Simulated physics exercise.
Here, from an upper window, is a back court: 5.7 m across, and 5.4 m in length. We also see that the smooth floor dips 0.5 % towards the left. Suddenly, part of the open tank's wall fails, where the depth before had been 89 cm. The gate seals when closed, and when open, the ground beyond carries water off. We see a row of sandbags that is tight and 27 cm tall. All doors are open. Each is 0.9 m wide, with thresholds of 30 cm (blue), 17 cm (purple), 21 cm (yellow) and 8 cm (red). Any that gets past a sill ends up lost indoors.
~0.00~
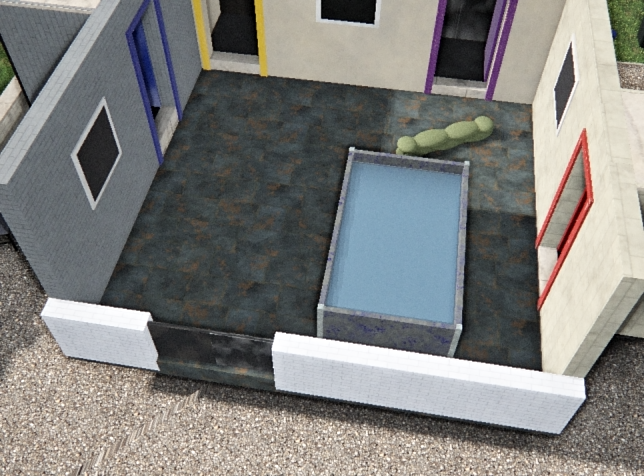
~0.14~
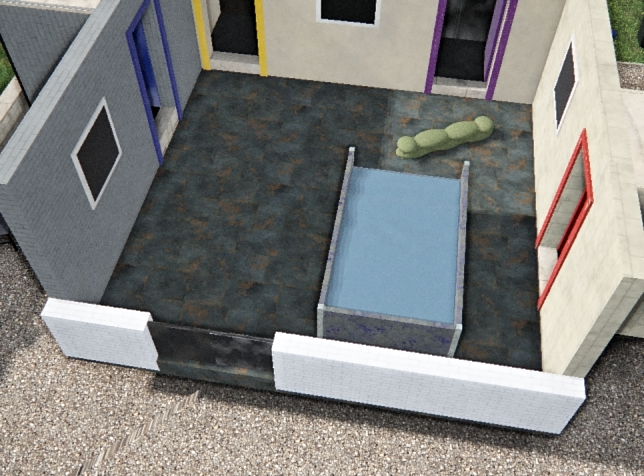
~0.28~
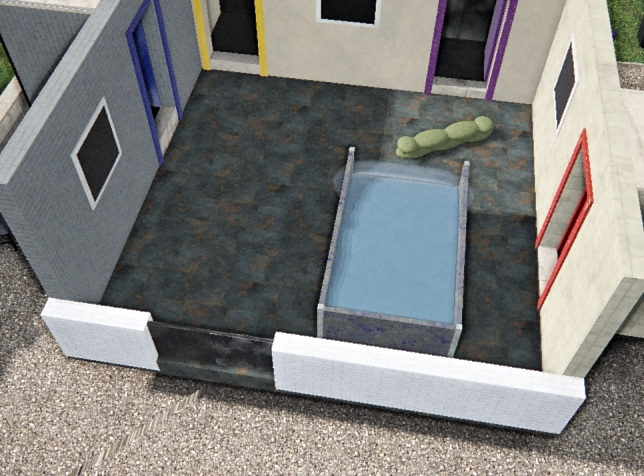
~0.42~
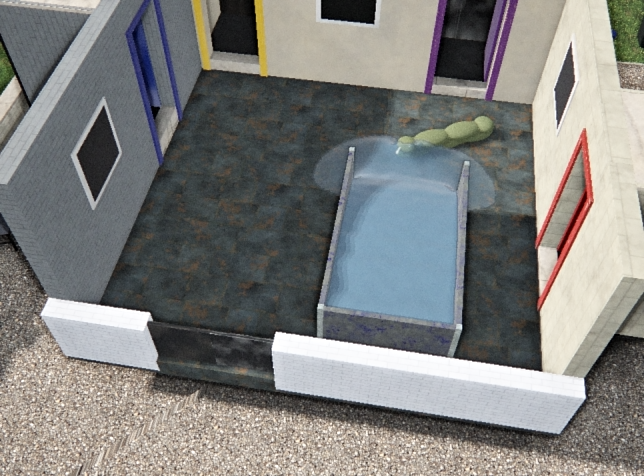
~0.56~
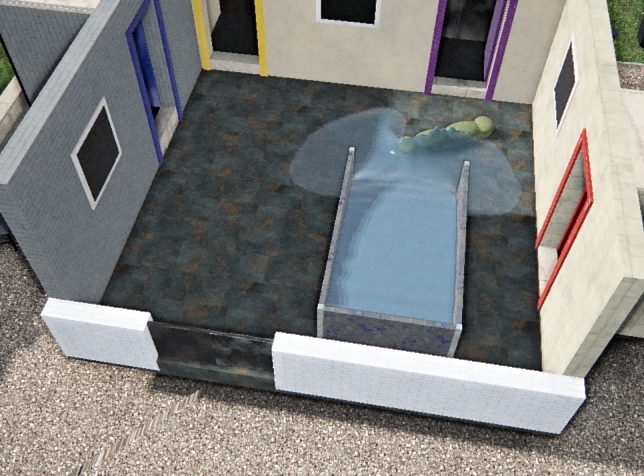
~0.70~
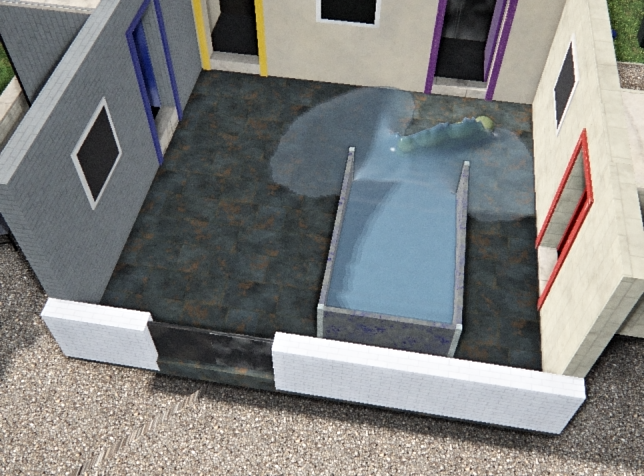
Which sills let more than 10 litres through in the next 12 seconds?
At the end, the blue door lets in a smaller amount than the limit; the purple door lets in a larger amount than the limit; the yellow door lets in a larger amount than the limit; the red door lets in a larger amount than the limit.
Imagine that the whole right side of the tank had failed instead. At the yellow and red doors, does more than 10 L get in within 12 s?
With respect to that limit, yellow ends up inside it, red ends up outside it.
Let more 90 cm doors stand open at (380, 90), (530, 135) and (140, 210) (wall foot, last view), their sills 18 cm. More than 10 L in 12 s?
Result in order - more than that, more than that, not enough.
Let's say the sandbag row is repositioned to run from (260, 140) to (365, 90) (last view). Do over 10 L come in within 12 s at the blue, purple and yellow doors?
Against the limit, the blue door stays within it, the purple door goes beyond it and the yellow door stays within it.
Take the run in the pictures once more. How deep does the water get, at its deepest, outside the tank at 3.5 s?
About 34 cm at most.
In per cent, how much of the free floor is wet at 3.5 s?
75 %.
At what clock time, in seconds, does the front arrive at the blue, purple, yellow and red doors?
So, blue at 2.2 s, then purple at 1.2 s, yellow at 1.4 s, and red at 2.0 s.
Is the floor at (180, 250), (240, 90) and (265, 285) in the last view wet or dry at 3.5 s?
Listed in turn: Swamped / swamped / spared so far.
After 1.4 s water covers 40 % of the floor and is deepest (52 cm) near (422, 160); blue door not reached, purple door 18 cm at the sill, 0 L in, yellow door not reached, red door not reached.
After 2.2 s water covers 45 % of the floor and is deepest (48 cm) near (526, 110); blue door 3 cm at the sill, 0 L in, purple door 30 cm at the sill, 20 L in, yellow door 18 cm at the sill, 0 L in, red door 4 cm at the sill, 0 L in.
After 3.5 s water covers 75 % of the floor and is deepest (34 cm) near (208, 82); blue door 17 cm at the sill, 0 L in, purple door 23 cm at the sill, 79 L in, yellow door 28 cm at the sill, 31 L in, red door 4 cm at the sill, 0 L in.
After 7.0 s water covers 95 % of the floor and is deepest (26 cm) near (98, 309); blue door 11 cm at the sill, 1 L in, purple door 8 cm at the sill, 88 L in, yellow door 12 cm at the sill, 71 L in, red door 8 cm at the sill, 1 L in.
After 12.0 s water covers 95 % of the floor and is deepest (18 cm) near (231, 77); blue door 11 cm at the sill, 1 L in, purple door 13 cm at the sill, 88 L in, yellow door 18 cm at the sill, 71 L in, red door 10 cm at the sill, 29 L in.
